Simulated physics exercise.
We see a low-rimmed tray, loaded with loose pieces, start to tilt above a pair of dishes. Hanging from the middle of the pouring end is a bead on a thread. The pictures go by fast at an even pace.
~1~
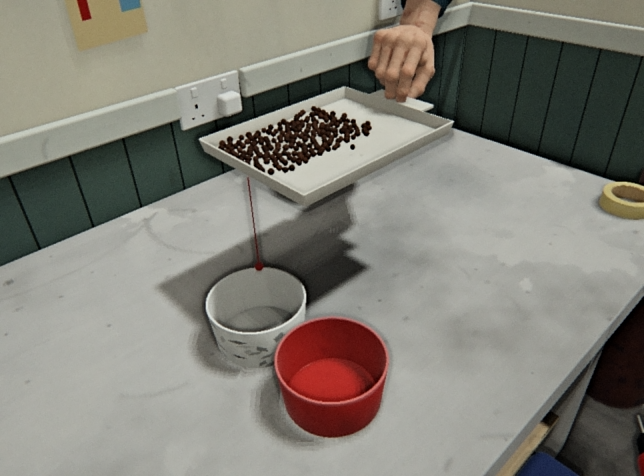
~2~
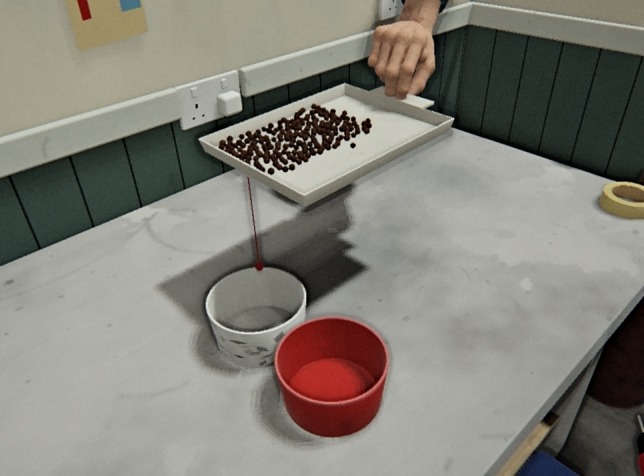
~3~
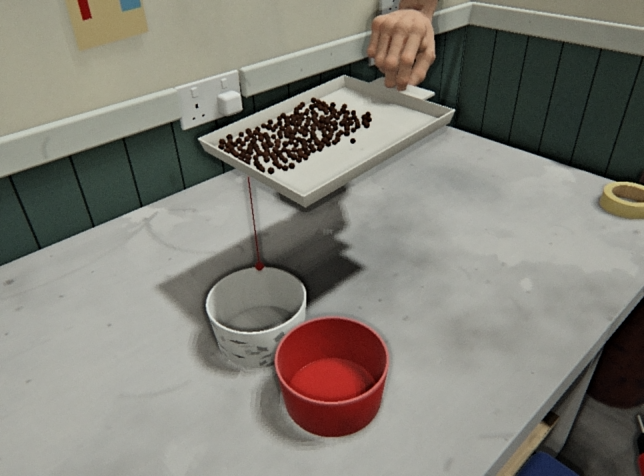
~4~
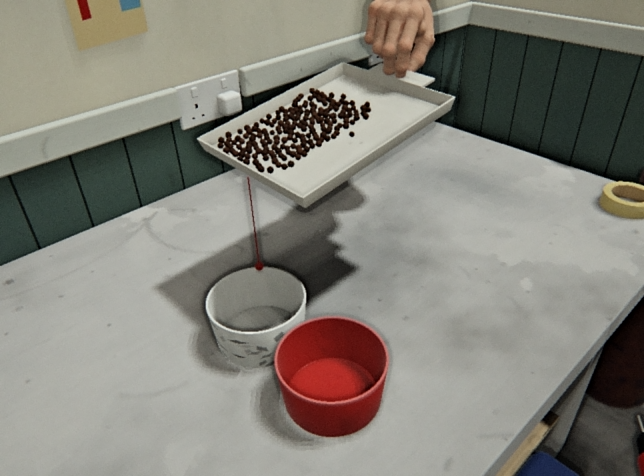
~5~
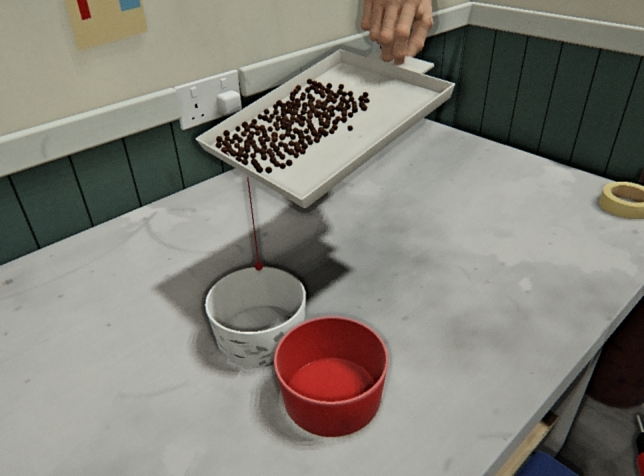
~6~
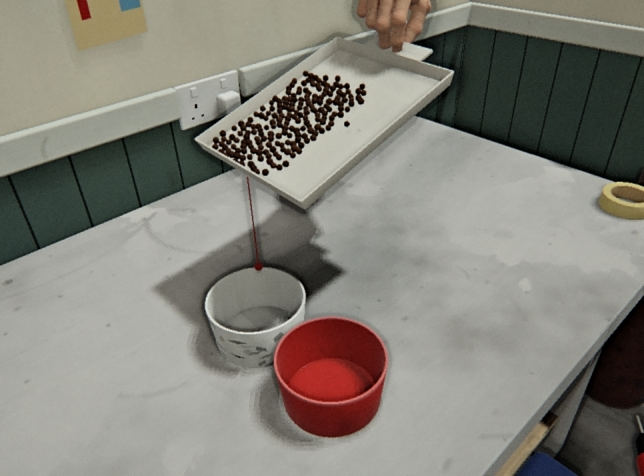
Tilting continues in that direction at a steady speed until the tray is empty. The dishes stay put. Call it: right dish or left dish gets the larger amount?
Left dish.
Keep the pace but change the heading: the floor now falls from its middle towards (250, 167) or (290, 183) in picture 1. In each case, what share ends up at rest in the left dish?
First case about 30 percent; second case about 50 percent.
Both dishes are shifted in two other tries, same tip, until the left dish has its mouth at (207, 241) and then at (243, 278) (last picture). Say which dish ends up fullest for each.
In the first try it's the right-side dish, and in the second it's the left-side dish.
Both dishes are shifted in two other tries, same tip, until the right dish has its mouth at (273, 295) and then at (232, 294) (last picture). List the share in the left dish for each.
About 10 per cent first, then about 10 per cent.
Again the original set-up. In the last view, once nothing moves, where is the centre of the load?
Somewhere around (242, 339) in the final view.
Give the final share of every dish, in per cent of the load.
In the left dish 60 per cent comes to rest, in the right dish 10 per cent.
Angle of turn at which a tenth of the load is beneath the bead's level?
I'd say close to 95 degrees.
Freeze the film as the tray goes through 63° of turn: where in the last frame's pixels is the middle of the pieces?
Somewhere near pixel (250, 146).
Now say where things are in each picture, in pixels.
In the first frame, corners of the pouring end at (203, 139) and (304, 192), level; middle of the load at (301, 137), allspice berries; left dish at (219, 339); right dish at (291, 405); bead on its thread at (259, 267).
In the second frame, corners of the pouring end at (203, 139) and (304, 192), level; middle of the load at (301, 135).
In the third frame, corners of the pouring end at (203, 138) and (304, 193), tipped barely, lowest at the right corner; middle of the load at (301, 131).
In the fourth frame, corners of the pouring end at (202, 138) and (303, 194), tipped a little, lowest at the right corner; middle of the load at (299, 126).
In the fifth frame, corners of the pouring end at (200, 138) and (302, 196), tipped a little, lowest at the right corner; middle of the load at (297, 120).
In the sixth frame, corners of the pouring end at (199, 138) and (301, 197), tipped clearly, lowest at the right corner; middle of the load at (294, 117), about a quarter on the move; left dish at (218, 339); right dish at (290, 405).
Soon, tray tipped steeply; nearly all on the tray; a stray few in the air.
A while on, tray tipped past a quarter turn; a small part on the tray; a stray few in the right dish; about a third in the left dish; about a quarter outside both; about a third in the air.
Towards the end, tray tipped past a quarter turn; a small part in the right dish; about two thirds in the left dish; about a third outside both.
Finally, tray tipped past a quarter turn; a small part in the right dish; about two thirds in the left dish; about a third outside both.
